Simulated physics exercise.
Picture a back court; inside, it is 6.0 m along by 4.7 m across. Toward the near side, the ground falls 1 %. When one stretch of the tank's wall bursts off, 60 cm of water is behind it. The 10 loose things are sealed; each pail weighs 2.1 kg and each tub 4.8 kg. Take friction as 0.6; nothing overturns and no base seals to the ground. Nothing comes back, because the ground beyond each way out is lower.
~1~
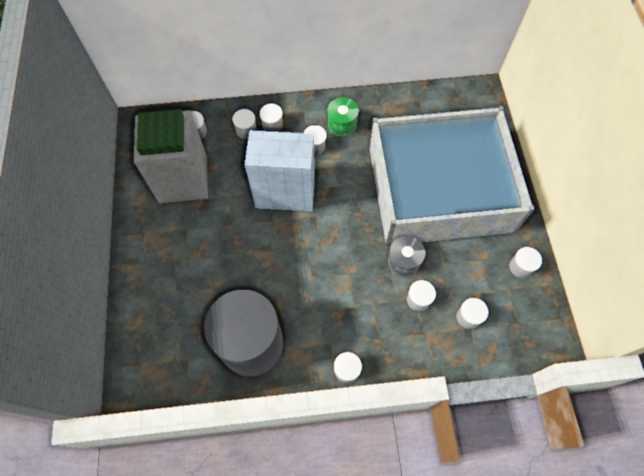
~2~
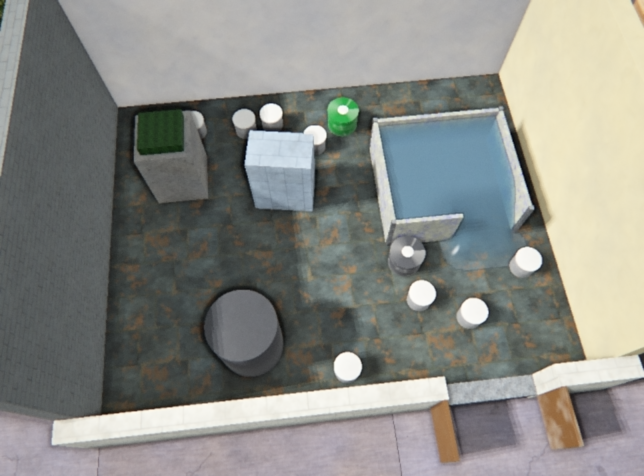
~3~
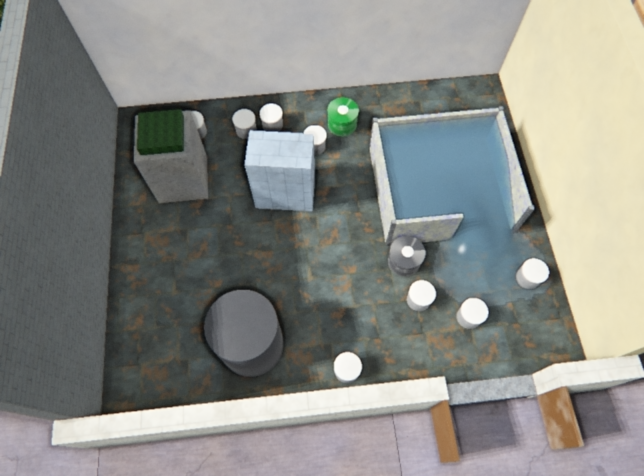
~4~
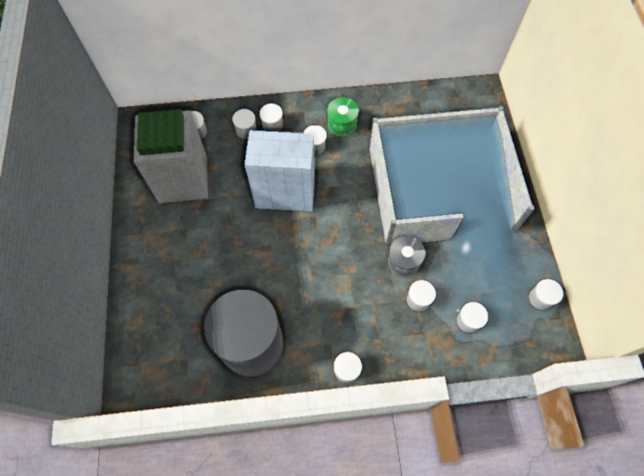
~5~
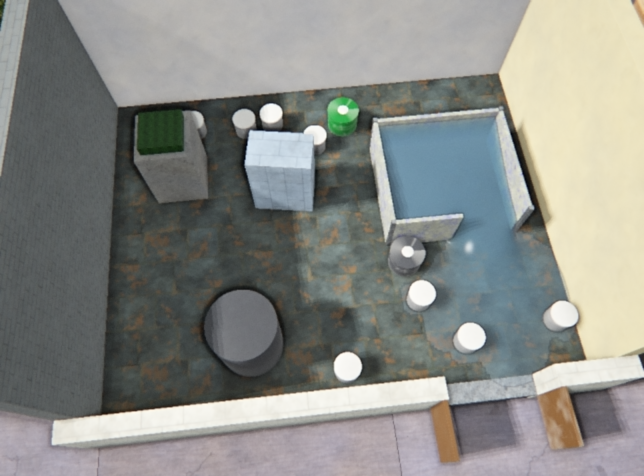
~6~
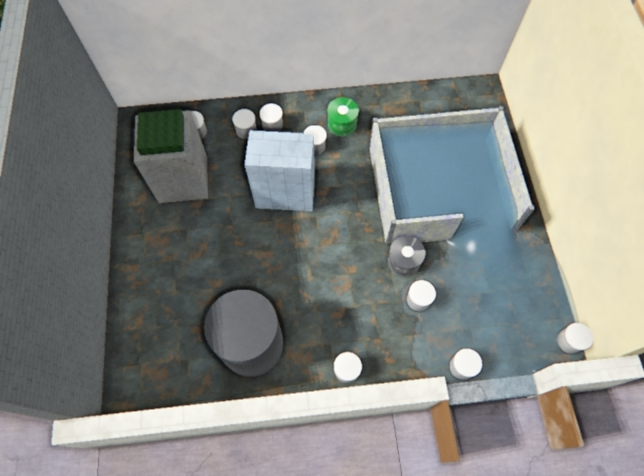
A walled back court with a mottled dark floor is seen from high above by a still camera. A blue water tank stands at the upper right, with a green drum to its left, pale blue and grey blocks farther left, a dark round tub below, and white cylinders scattered about. Part of the tank's near wall gives way, water spreads toward the near opening, and two white cylinders slide nearer with it.
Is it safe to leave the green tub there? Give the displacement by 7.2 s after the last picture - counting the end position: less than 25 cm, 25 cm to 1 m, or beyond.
It will be left near its start.
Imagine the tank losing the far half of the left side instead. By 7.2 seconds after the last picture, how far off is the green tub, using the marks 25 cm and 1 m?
If that happened, the green tub creeps a small distance.
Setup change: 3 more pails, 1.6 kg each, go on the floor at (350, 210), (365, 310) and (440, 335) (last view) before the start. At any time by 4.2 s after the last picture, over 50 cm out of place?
The first one ends up inside that, the second inside that, the third beyond that.
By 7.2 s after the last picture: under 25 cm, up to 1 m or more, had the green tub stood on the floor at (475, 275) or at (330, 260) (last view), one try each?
Taken in turn, it is carried a long way and then stays almost motionless.
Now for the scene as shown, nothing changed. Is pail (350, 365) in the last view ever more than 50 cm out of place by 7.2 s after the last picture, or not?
Looking at the run, it comes out clear of the mark.
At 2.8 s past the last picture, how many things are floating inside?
By my count, 1.
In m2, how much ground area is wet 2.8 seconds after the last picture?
Around 11.0 m2 of it.
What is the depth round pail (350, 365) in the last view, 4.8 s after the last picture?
3 cm.
Then, 0.9 s after the last picture the green tub is near (343, 110), 0.0 m from its start, aground; 1 of 10 are out; 1 afloat.
Then, 2.8 s after the last picture the green tub is near (343, 110), 0.0 m from its start, aground; 2 of 10 are out; 1 afloat.
Then, 4.8 s after the last picture the green tub is near (343, 110), 0.0 m from its start, aground; 2 of 10 are out; 1 afloat.
Then, 7.2 s after the last picture the green tub is near (343, 110), 0.0 m from its start, aground; 2 of 10 are out; 1 afloat.
